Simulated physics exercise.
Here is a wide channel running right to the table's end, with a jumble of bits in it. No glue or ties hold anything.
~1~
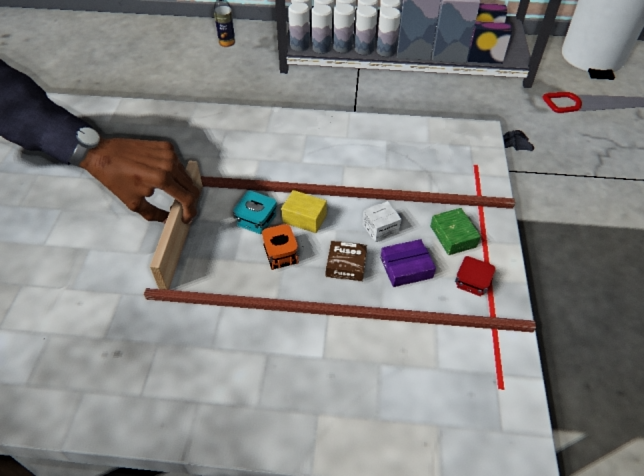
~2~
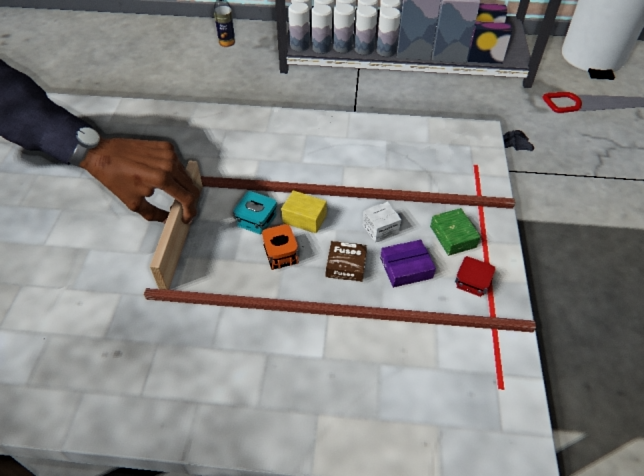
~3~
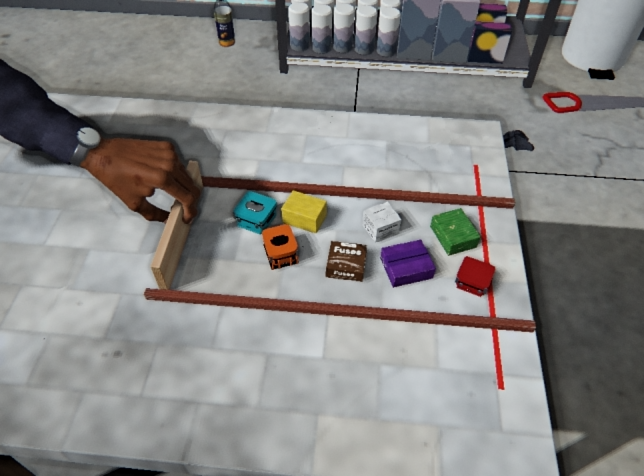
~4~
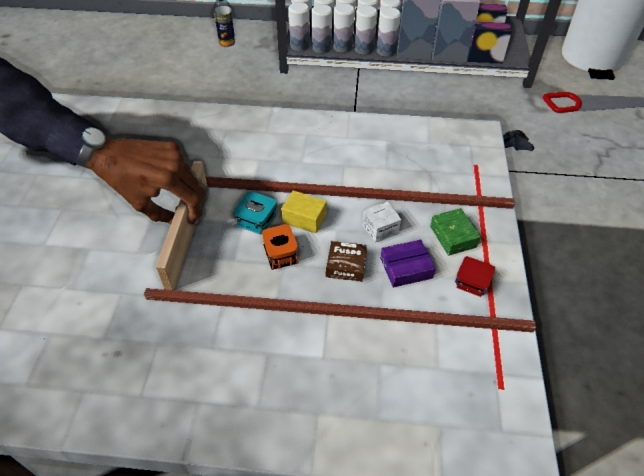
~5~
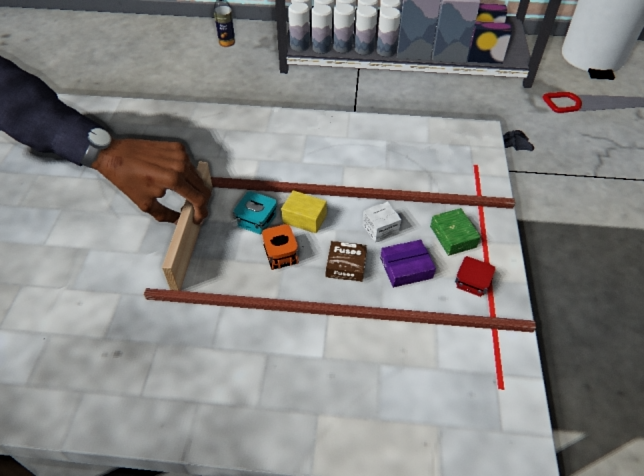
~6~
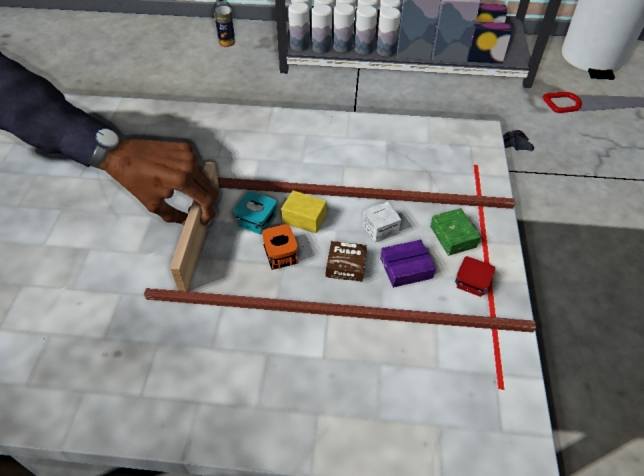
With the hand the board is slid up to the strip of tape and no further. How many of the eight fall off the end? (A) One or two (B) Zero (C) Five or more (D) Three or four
Five or more.
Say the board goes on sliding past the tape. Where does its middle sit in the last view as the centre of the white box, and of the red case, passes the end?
Approx. (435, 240) for the first, approx. (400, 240) for the second.
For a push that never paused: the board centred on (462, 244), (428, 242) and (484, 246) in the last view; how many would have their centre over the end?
Per position: 4 / 2 / 6.
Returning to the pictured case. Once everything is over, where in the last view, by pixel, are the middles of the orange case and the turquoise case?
In the last picture the orange case sits around (505, 268) and the turquoise case around (502, 228).
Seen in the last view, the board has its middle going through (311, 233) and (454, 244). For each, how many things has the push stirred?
First 5, after that 8.
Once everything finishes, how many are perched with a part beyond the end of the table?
Looks like 0 of them.
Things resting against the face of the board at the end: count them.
The answer is 2.
Soon after, none off yet; red case at rest near (474, 277); green block at rest near (455, 231); purple box at rest near (408, 263).
In the end, the number that fall off is five or more; gone, yellow block, brown box, white box, purple box, green block and red case.
